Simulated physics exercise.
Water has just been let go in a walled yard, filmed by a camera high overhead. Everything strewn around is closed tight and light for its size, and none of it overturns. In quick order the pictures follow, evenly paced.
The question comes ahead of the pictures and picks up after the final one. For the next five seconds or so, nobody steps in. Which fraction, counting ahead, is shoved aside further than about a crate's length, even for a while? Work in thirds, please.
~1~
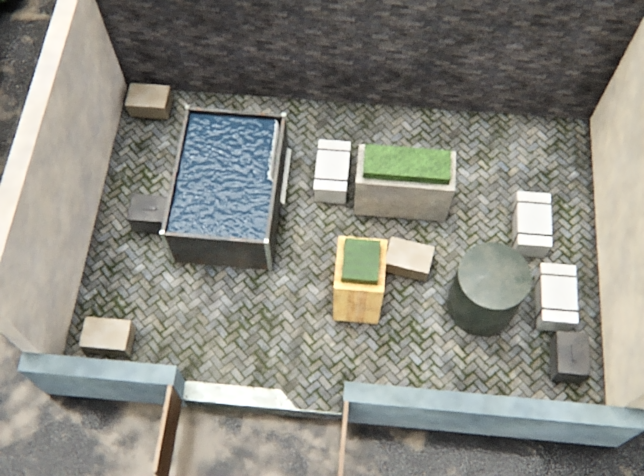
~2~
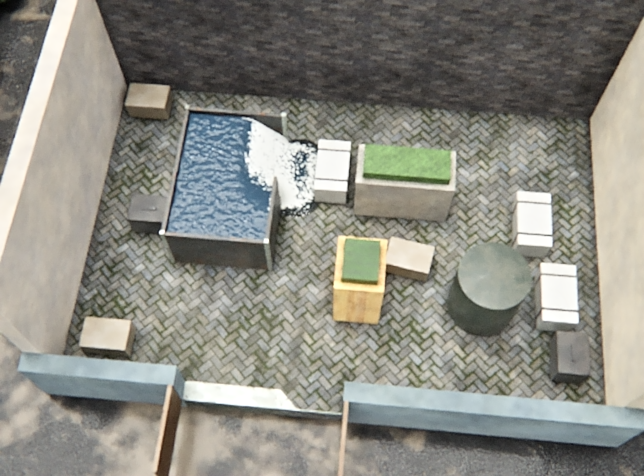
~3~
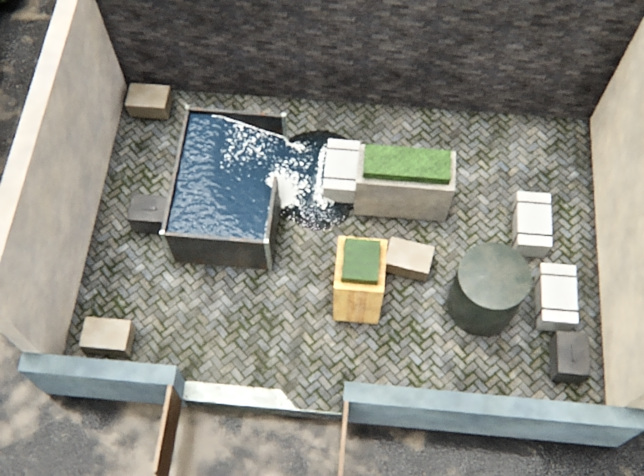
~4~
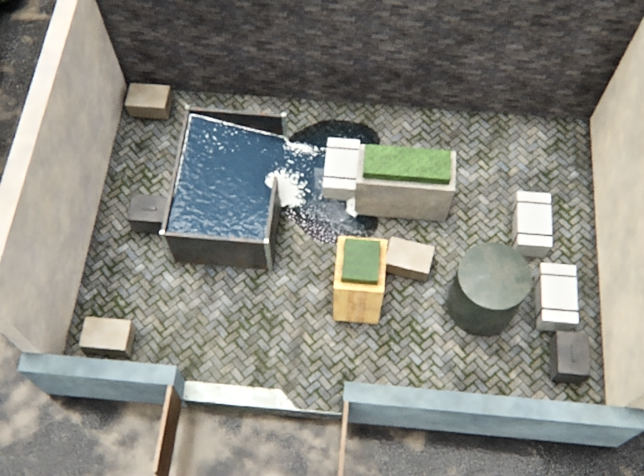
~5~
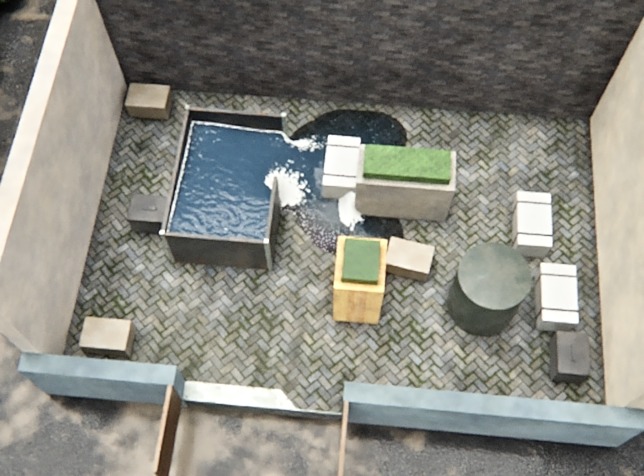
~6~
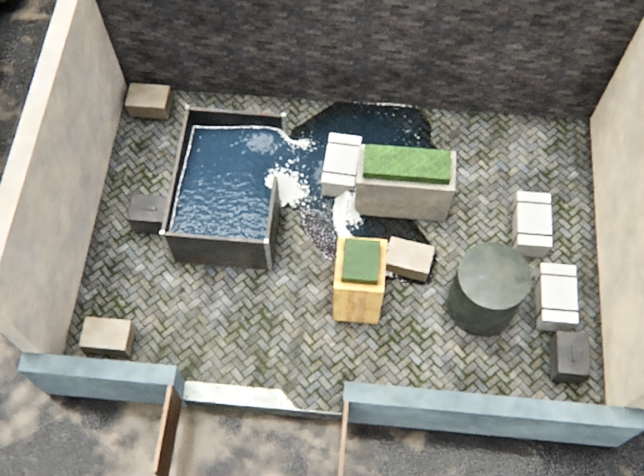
My answer: One to two thirds.
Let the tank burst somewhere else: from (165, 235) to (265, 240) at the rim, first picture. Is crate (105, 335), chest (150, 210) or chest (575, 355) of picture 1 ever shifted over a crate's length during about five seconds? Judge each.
First covers that distance, second covers that distance, third stays short of it.
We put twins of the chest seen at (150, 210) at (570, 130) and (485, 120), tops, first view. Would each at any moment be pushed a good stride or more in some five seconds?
Result by item: Gets dislodged / gets dislodged.
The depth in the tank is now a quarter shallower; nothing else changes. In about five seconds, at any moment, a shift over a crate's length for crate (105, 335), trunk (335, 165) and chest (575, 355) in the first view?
Well, in sequence: Not carried that far, carried that far, not carried that far.
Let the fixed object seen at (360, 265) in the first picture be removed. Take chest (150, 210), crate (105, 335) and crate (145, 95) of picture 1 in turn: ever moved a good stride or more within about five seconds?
Each in the order asked: Moved little if at all; moved little if at all; moved little if at all.
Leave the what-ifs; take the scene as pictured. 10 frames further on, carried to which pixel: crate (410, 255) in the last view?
Estimated position: Roughly (448, 249).
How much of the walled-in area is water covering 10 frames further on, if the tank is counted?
55 %, give or take.
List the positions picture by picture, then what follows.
The first picture shows a trunk at (333, 165), on the bottom; a crate at (147, 95), on the bottom; 0 of 8 have shifted.
The second picture shows a trunk at (333, 165), on the bottom; a crate at (147, 95), on the bottom; 0 of 8 have shifted.
The third picture shows a trunk at (342, 164), on the bottom, close to its start; a crate at (147, 95), on the bottom; 1 of 8 have shifted.
The fourth picture shows a trunk at (342, 163), afloat, close to its start; a crate at (147, 95) rests on the ground; 1 of 8 have shifted.
The fifth picture shows a trunk at (342, 161), afloat, close to its start; a crate at (147, 95) rests on the ground; 1 of 8 have shifted.
The sixth picture shows a trunk at (342, 159) floats, close to its start; a crate at (147, 95), on the bottom; 1 of 8 have shifted.
A moment on, 0 of 8 are well off their spots; 1 afloat.
Next, 1 of 8 are well off their spots; 1 afloat.
Later, 2 of 8 are well off their spots; 3 afloat.
In the end, 5 of 8 are well off their spots, and 5 have been at some point; 5 afloat.
